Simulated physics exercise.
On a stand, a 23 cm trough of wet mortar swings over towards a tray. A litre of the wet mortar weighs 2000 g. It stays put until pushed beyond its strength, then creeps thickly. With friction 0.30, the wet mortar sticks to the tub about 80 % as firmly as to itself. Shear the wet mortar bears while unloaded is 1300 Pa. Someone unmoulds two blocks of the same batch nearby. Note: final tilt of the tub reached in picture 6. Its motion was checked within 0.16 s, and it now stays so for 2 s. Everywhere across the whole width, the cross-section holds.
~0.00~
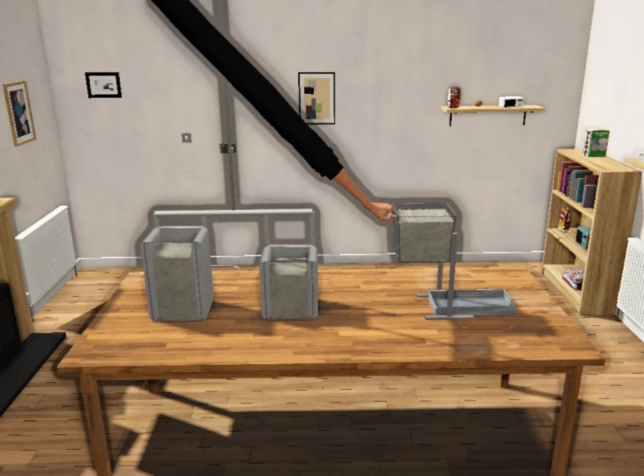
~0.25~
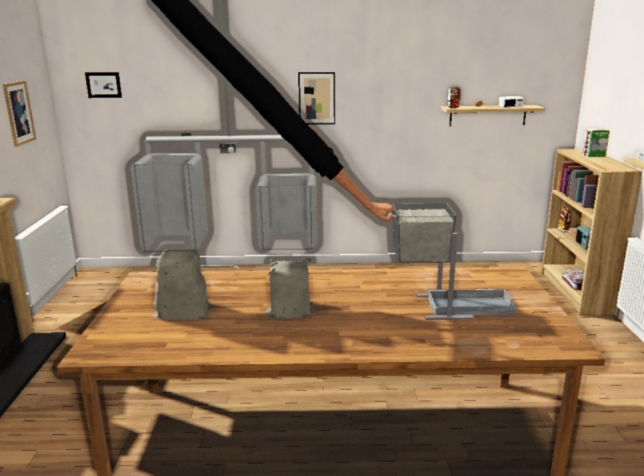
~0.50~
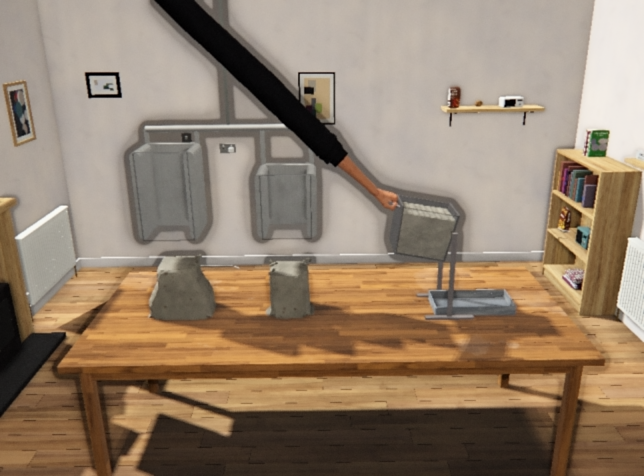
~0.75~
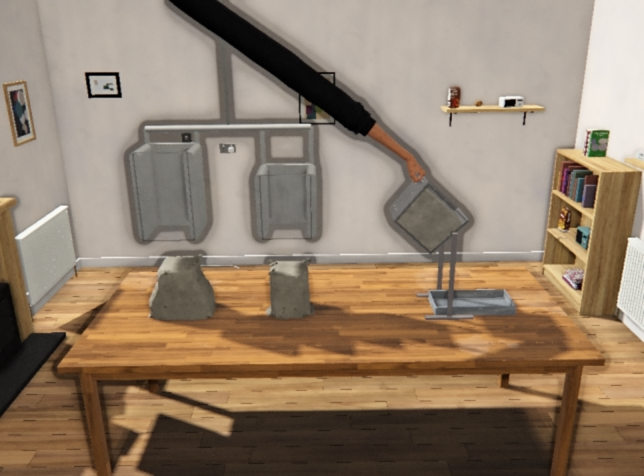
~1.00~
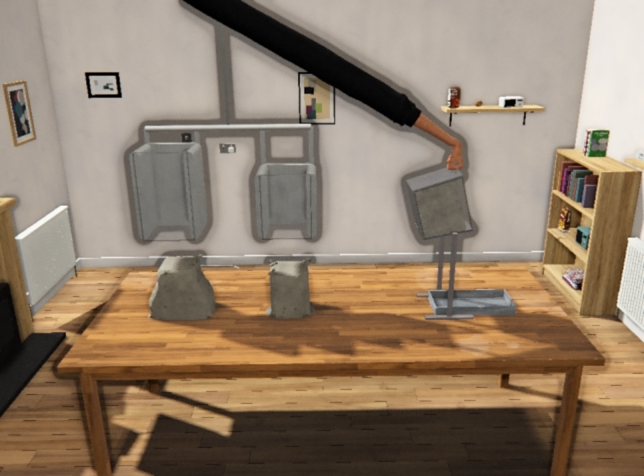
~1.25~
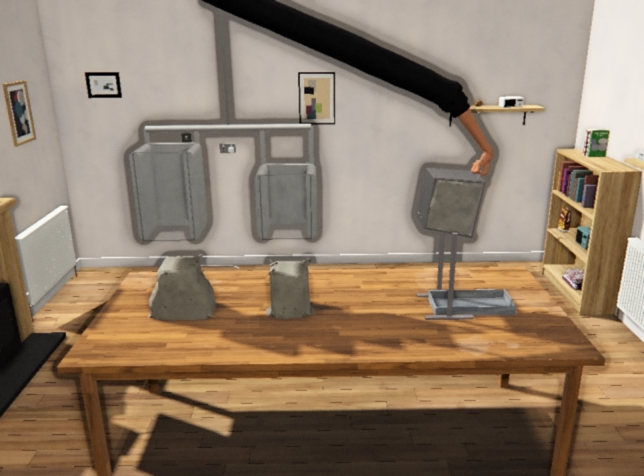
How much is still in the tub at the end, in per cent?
Around 38 percent.
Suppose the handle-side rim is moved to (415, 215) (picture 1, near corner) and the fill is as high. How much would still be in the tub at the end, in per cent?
That would leave about 100 % in the tub.
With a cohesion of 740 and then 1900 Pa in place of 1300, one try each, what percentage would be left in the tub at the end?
35 %, then 100 %.
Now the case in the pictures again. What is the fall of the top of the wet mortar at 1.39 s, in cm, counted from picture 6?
I reckon it's close to 2 cm.
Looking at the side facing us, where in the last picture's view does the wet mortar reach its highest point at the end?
Roughly at pixel (451, 206).
After 1.39 s, the tub is at 99 degrees and holds 95 %.
After 1.56 s, the tub is at 99 degrees and holds 73 %.
After 1.73 s, the tub is at 99 degrees and holds 49 %.
After 1.90 s, the tub is at 99 degrees and holds 38 %.
After 3.25 s, the tub is at 99 degrees and holds 38 %.
